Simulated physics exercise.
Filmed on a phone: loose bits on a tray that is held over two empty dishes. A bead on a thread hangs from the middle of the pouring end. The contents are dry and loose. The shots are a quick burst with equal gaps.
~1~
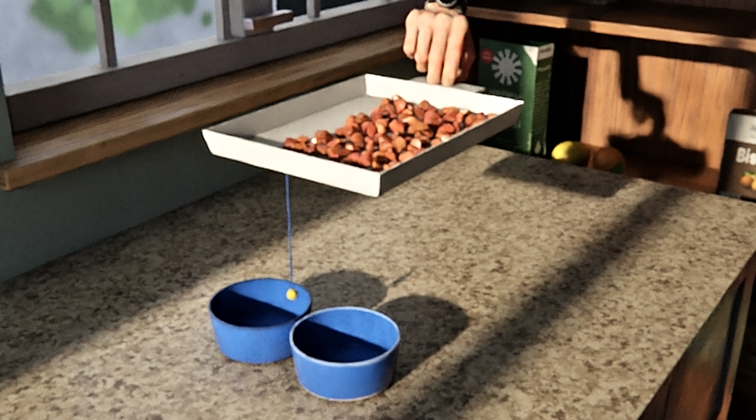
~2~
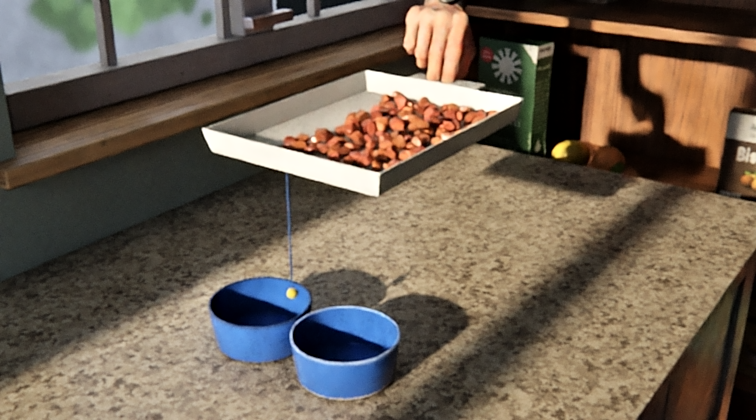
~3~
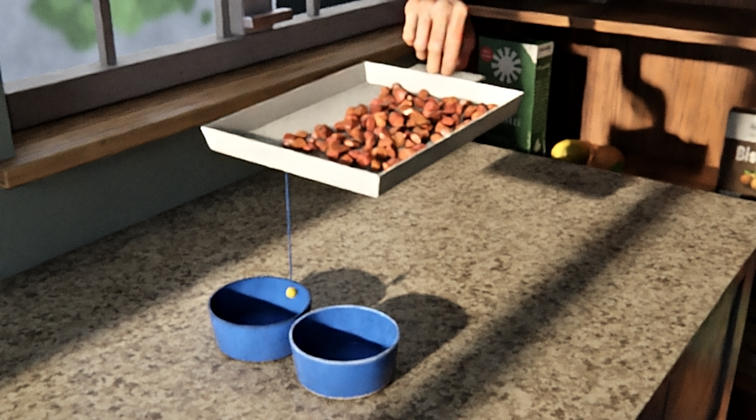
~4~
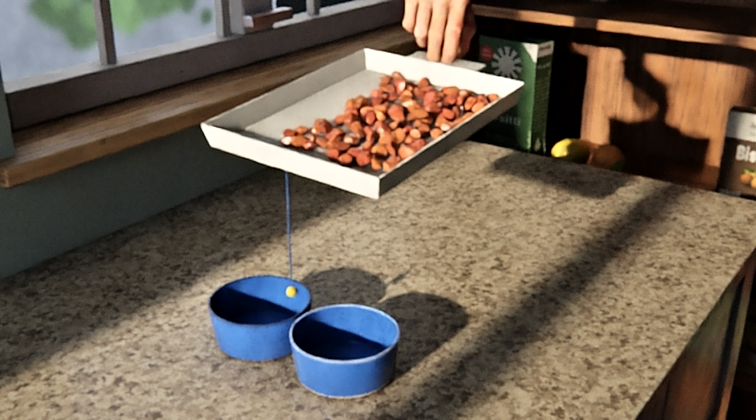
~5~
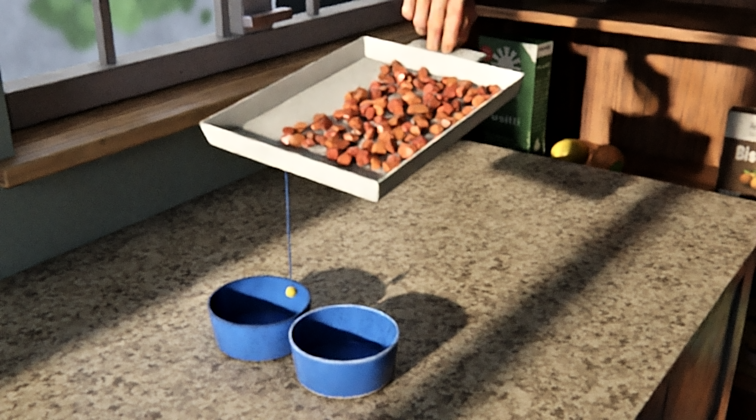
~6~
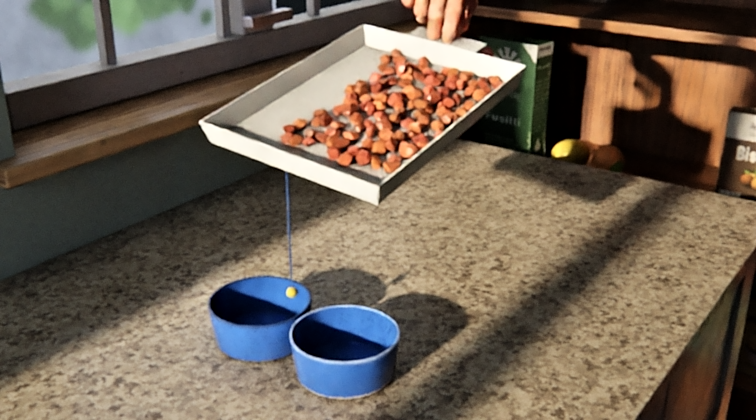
In this clip, a hand holds a white tray of loose reddish-brown pieces above two blue dishes, then gradually raises its far end and tilts it slightly toward the right front corner, while the hanging yellow bead stays still.
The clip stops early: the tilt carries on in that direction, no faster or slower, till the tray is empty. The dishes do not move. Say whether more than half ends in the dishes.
Together they catch more than half.
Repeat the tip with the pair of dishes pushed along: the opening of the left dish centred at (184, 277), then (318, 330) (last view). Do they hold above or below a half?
In turn: Under half; most of it.
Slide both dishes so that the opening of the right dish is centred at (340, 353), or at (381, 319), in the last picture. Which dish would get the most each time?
At the first place the right-hand dish, at the second the dish on the right.
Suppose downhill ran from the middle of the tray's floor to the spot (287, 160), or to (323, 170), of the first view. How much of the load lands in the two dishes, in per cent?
The first gives 20 %, the second 40 %.
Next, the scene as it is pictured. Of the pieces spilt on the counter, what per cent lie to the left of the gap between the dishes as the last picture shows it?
Roughly 40 in a hundred.
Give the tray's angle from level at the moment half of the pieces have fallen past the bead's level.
Near 95 degrees.
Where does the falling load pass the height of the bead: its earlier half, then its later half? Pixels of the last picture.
Around (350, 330) and then (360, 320).
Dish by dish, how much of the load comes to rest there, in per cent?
For the left dish some 0 %, for the right dish some 80 %.
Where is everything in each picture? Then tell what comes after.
Corners of the pouring end at (211, 130) and (377, 171), level; middle of the load at (400, 131), bits of crushed brick; left dish at (226, 339); right dish at (312, 375); bead on its thread at (292, 294), in the first frame.
Corners of the pouring end at (211, 128) and (377, 171), level; middle of the load at (400, 129), in the second frame.
Corners of the pouring end at (210, 126) and (377, 172), tipped barely, lowest at the right corner; middle of the load at (399, 124), in the third frame.
Corners of the pouring end at (209, 124) and (377, 175), tipped a little, lowest at the right corner; middle of the load at (399, 117), in the fourth frame.
Corners of the pouring end at (208, 122) and (376, 178), tipped a little, lowest at the right corner; middle of the load at (399, 111), in the fifth frame.
Corners of the pouring end at (208, 121) and (376, 182), tipped a little, lowest at the right corner; middle of the load at (399, 106); left dish at (225, 337); right dish at (311, 373), in the sixth frame.
Soon after the last picture, tray tipped steeply; nearly all on the tray; a stray few in the air.
A little later, tray tipped right over; about a quarter on the tray; about half in the right dish; about a quarter outside both; about a quarter in the air.
Later still, tray tipped past a quarter turn; most in the right dish; about a quarter outside both.
At rest, tray tipped past a quarter turn; most in the right dish; none in the left dish; about a quarter outside both.
